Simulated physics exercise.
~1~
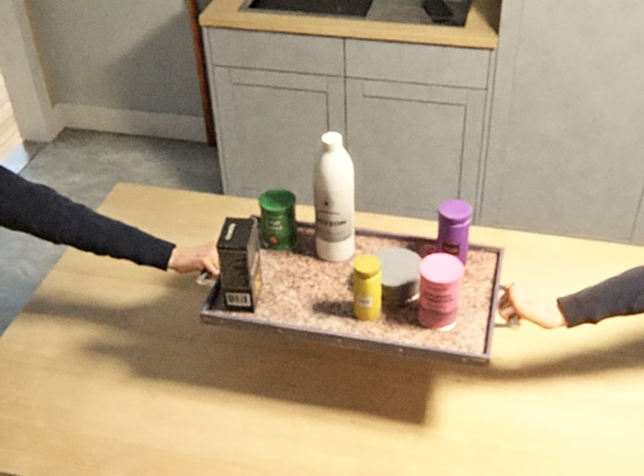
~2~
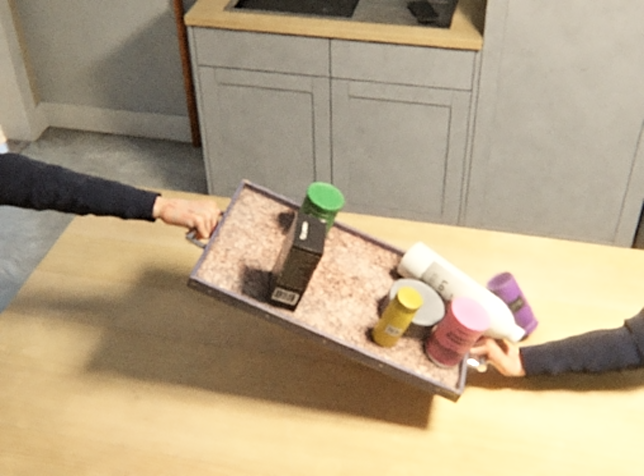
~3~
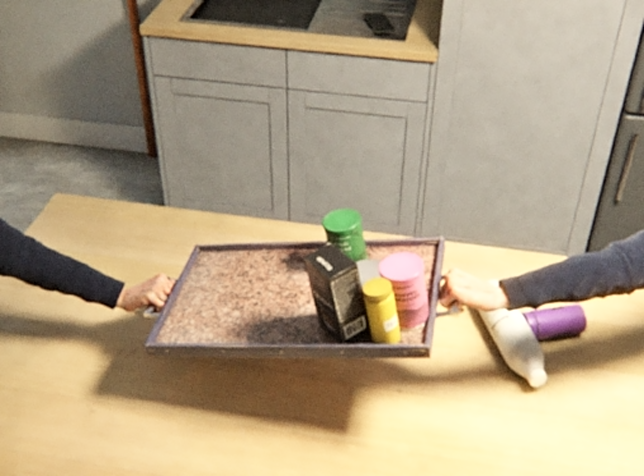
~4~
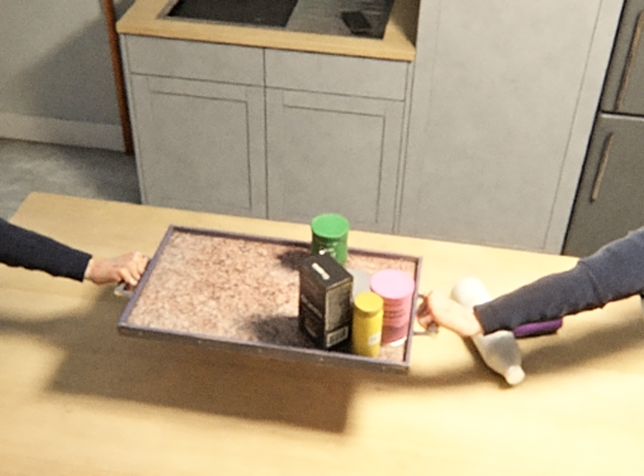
In a kitchen, two hands tilting a loaded tray right, white bottle and purple jar falling off, then levelling it, rest aboard.
